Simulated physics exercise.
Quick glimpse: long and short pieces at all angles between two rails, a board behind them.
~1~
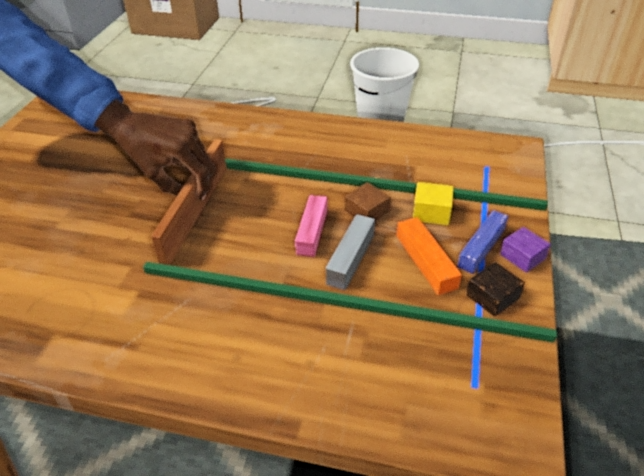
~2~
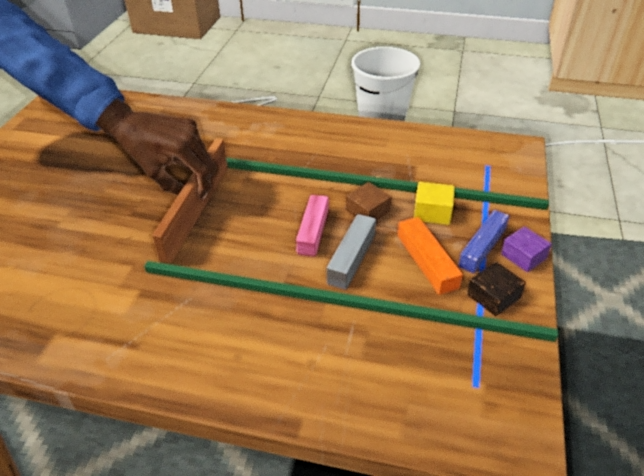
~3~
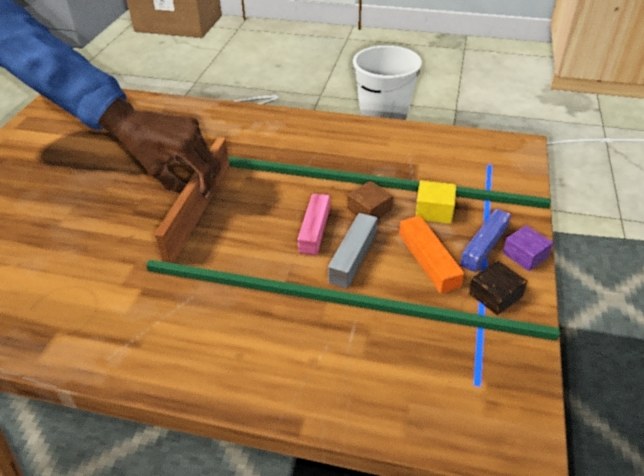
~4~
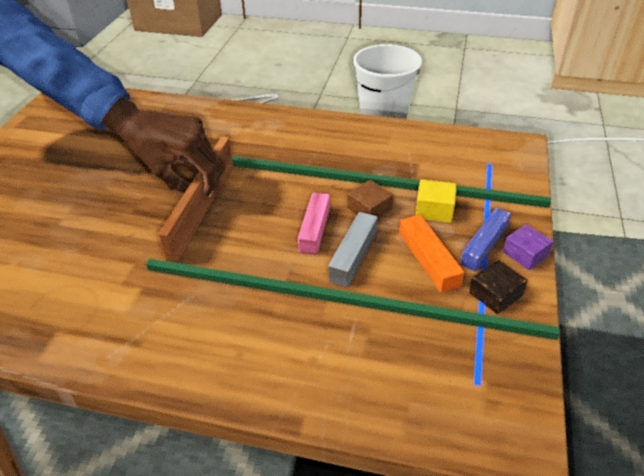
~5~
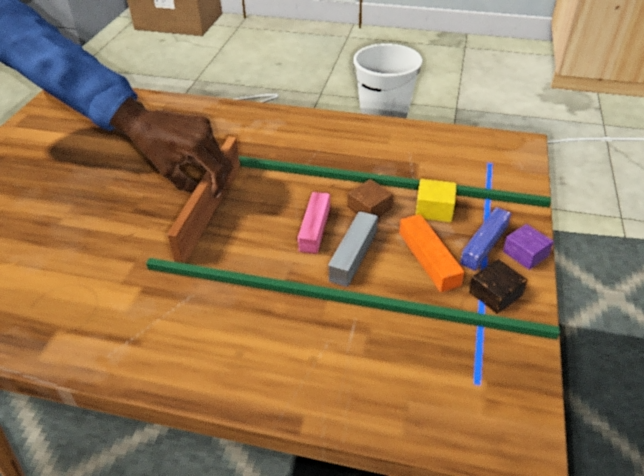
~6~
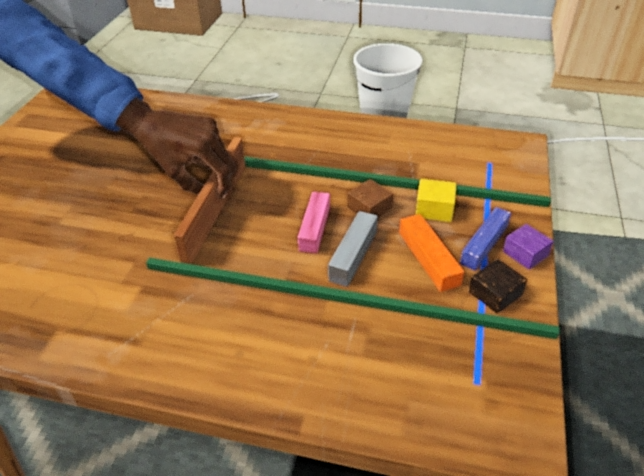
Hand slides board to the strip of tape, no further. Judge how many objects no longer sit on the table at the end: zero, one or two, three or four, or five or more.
Odds are the fallen group will hold three or four.
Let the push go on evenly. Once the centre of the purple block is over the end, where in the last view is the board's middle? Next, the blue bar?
Roughly (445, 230); roughly (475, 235).
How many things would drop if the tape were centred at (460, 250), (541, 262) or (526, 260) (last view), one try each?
It would be 1, then 7, then 6.
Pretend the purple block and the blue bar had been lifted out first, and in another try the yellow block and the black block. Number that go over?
1, then 2.
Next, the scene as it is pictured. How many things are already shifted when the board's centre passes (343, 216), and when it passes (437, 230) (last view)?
That gives 3 for the first and 8 for the second.
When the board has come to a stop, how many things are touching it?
The number is 2.
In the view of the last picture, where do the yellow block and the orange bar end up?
Yellow block at (543, 214), orange bar at (540, 266).
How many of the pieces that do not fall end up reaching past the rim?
You'd get 1.
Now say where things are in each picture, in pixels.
The first frame shows purple block (525, 249); black block (495, 289); blue bar (483, 241); board (193, 199); tape (482, 257).
The second frame shows black block (496, 288); board (194, 198).
The third frame shows blue bar (486, 239); pink stick (315, 224).
The fourth frame shows purple block (528, 247); grey stick (354, 248).
The fifth frame shows black block (498, 286); yellow block (436, 201).
The sixth frame shows purple block (528, 247); black block (497, 286); blue bar (486, 238); board (214, 197); tape (485, 253).
Soon after, none off yet; purple block at rest near (528, 247); black block at rest near (497, 286); blue bar at rest near (486, 238).
After that, none off yet; purple block at rest near (528, 247); black block at rest near (497, 286); blue bar at rest near (488, 238).
In the end, the number that fall off is three or four; gone, blue bar, black block and purple block.
